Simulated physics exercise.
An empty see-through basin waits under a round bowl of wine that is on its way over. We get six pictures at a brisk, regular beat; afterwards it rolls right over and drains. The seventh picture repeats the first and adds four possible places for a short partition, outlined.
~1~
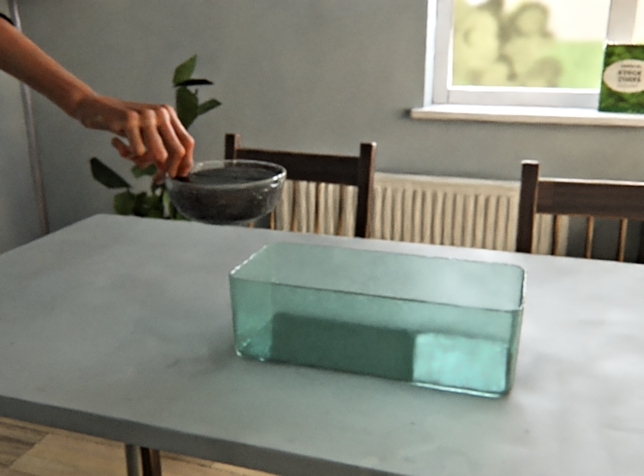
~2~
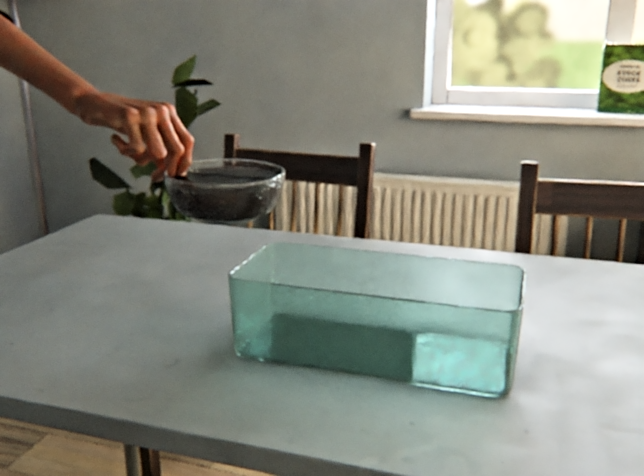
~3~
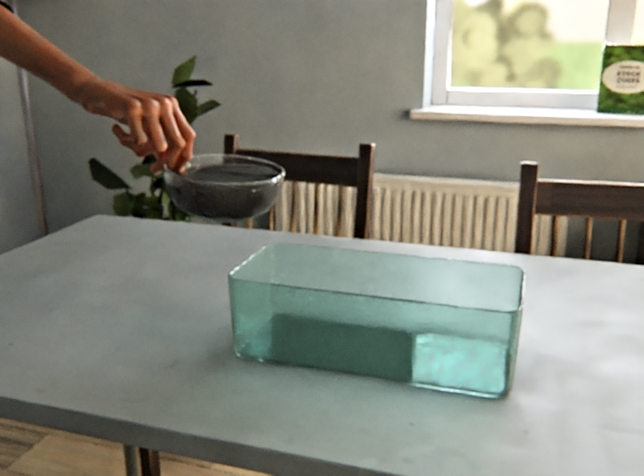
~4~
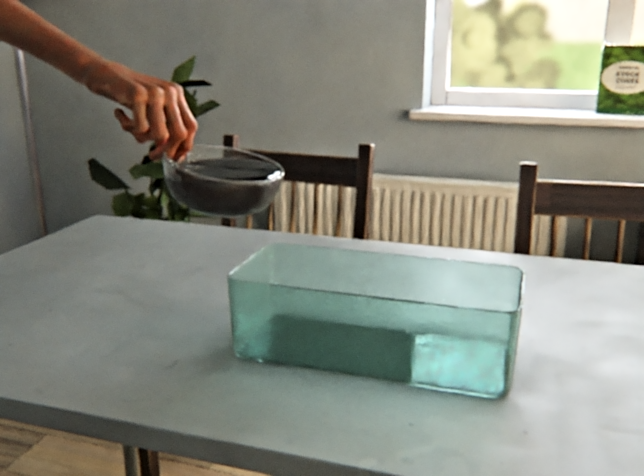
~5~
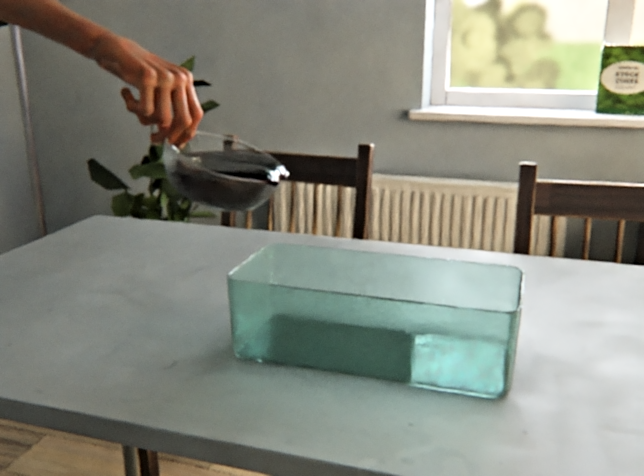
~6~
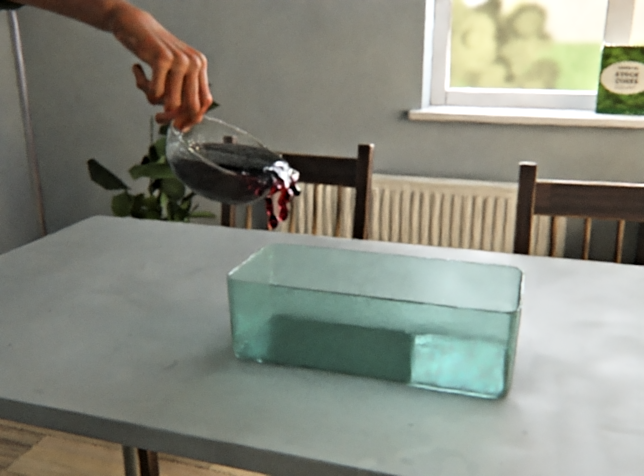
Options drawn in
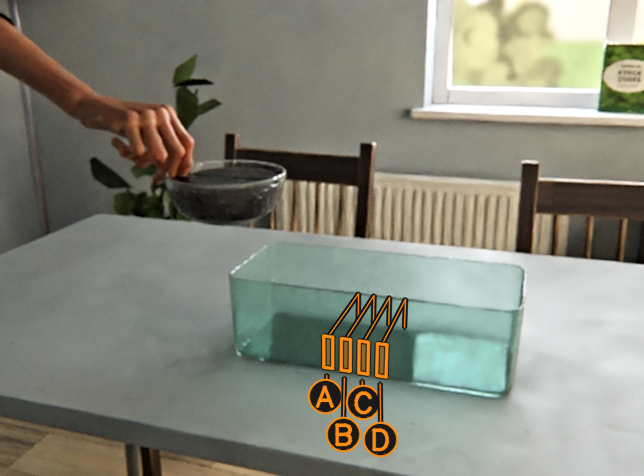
We see a hand holding a round glass bowl of dark liquid above the left side of an empty see-through basin on a table, then gradually tilting it to the right until red liquid begins pouring over the lip.
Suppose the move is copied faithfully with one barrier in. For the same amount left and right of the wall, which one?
Choose B.
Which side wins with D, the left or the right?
More ends on the left.
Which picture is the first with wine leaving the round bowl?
Picture 5.
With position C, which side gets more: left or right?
The left one.
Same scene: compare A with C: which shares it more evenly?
Position A.
On the marked copy, A at (326, 374); B at (344, 377); C at (362, 380); D at (380, 383).
For position A, about 23 % ends left of the wall and 76 % right of it.
For position B, about 49 % ends left of the wall and 50 % right of it.
For position C, about 85 % ends left of the wall and 14 % right of it.
For position D, about 93 % ends left of the wall and 6 % right of it.
